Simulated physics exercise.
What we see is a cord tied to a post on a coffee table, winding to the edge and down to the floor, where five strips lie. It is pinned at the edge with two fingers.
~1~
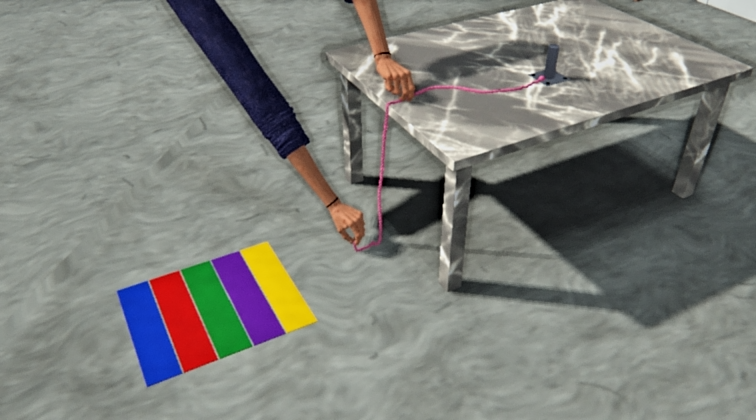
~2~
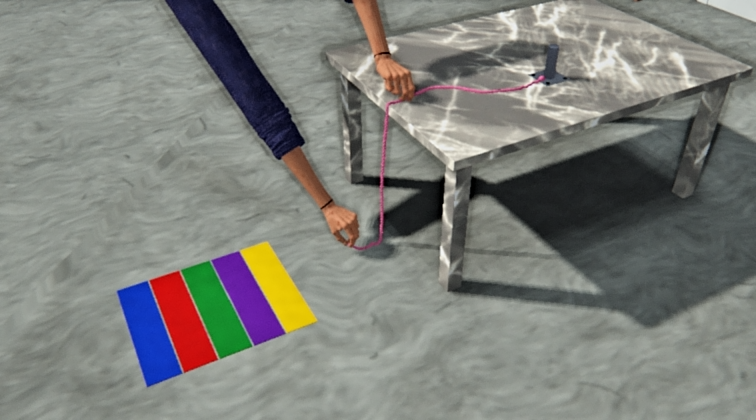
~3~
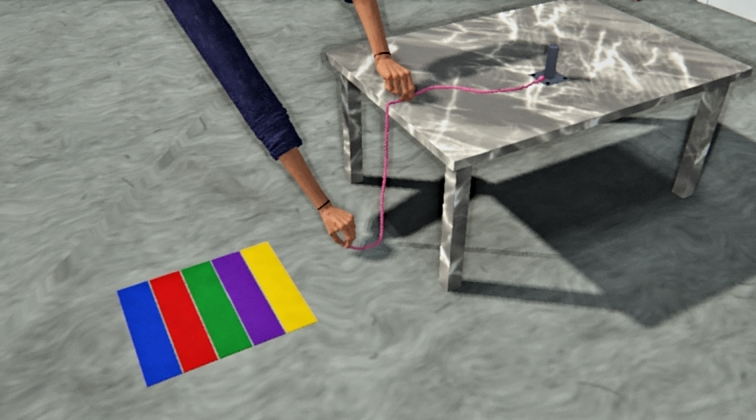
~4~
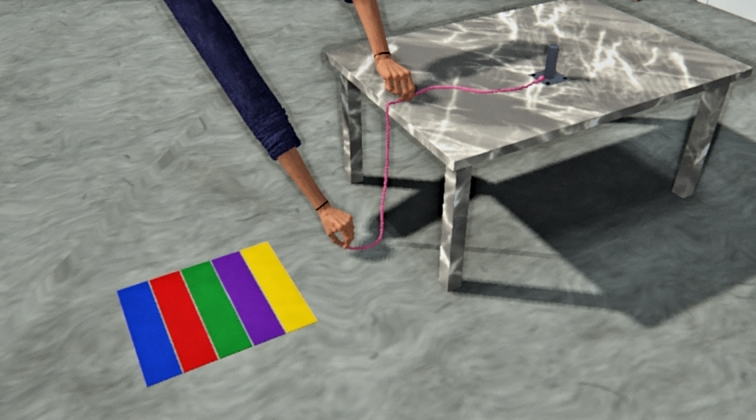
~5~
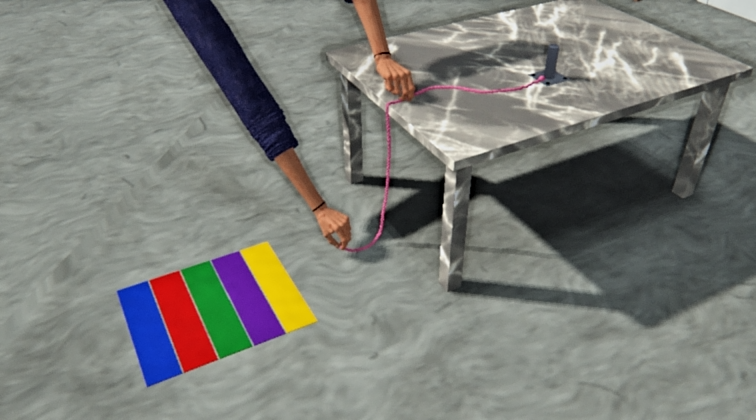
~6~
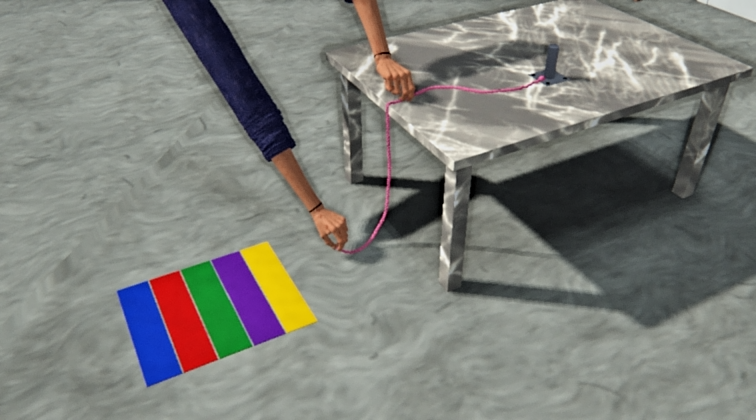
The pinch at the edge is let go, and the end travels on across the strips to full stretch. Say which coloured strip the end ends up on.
It ends up on the purple strip.
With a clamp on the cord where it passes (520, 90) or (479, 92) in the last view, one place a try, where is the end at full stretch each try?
The spots come out as (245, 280) and (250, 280), in that order.
A little later, end near (292, 264); short of the strips.
Next, end near (261, 275); over yellow.
When it is tight, end near (242, 281); over purple. It gets as far as the purple strip.
